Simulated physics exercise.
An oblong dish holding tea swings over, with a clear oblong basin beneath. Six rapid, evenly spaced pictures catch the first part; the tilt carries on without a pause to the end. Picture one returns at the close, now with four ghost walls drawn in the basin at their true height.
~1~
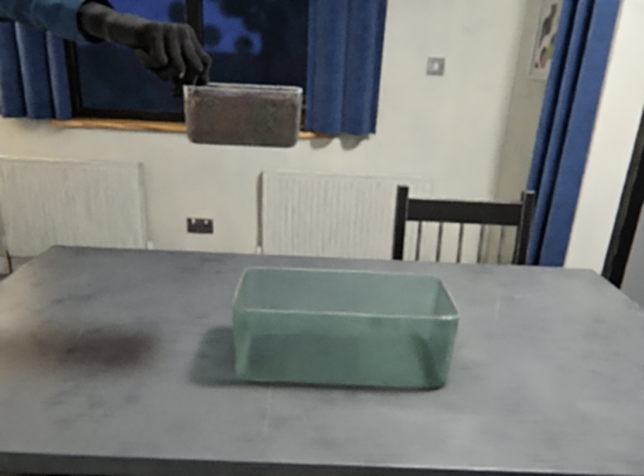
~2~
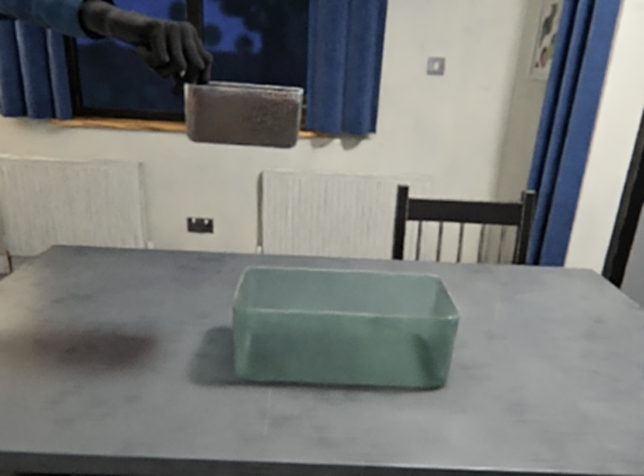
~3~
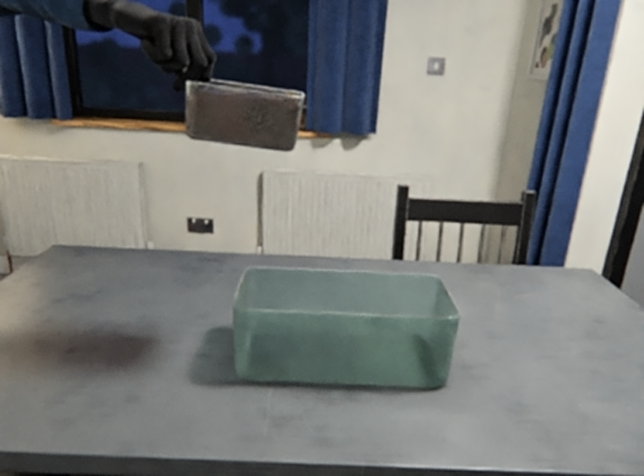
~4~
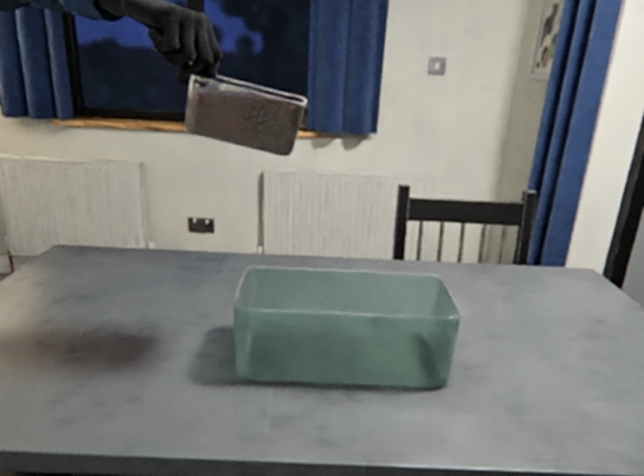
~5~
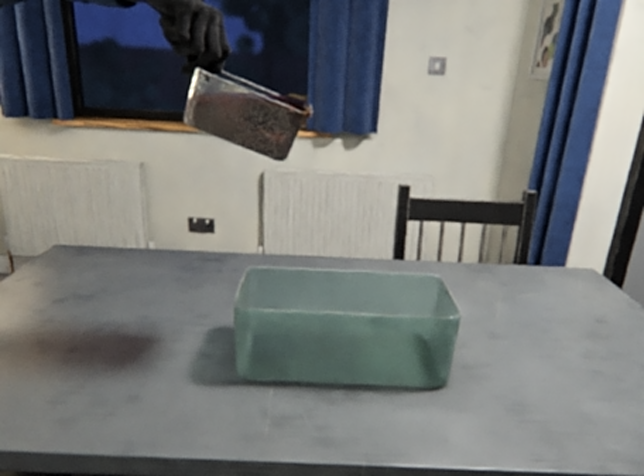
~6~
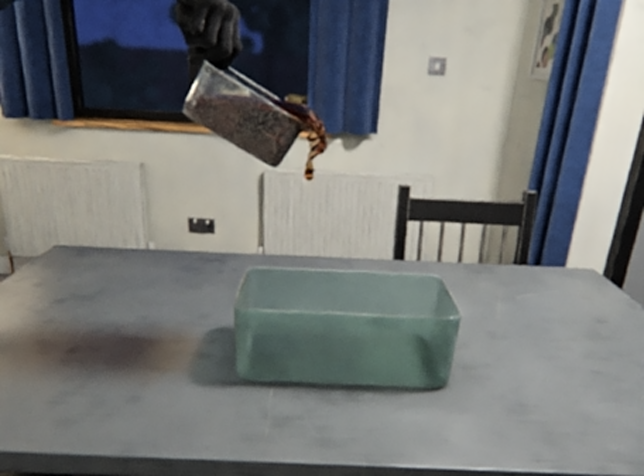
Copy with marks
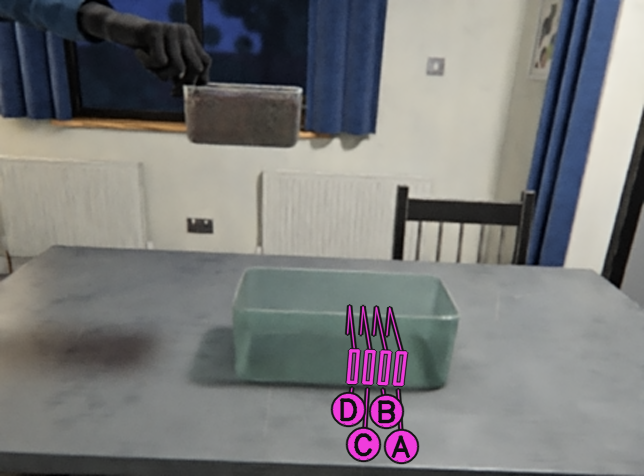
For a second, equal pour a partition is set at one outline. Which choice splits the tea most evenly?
C.
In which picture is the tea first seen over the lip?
In picture 5.
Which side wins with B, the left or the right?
The left one.
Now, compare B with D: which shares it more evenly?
That is place D.
On the marked copy, A at (398, 389); B at (382, 389); C at (367, 388); D at (351, 388).
For place A, about 90 % ends left of the wall and 3 % right of it; 7 % is lost outside.
For place B, about 85 % ends left of the wall and 7 % right of it; 8 % is lost outside.
For place C, about 50 % ends left of the wall and 43 % right of it; 8 % is lost outside.
For place D, about 34 % ends left of the wall and 58 % right of it; 8 % is lost outside.
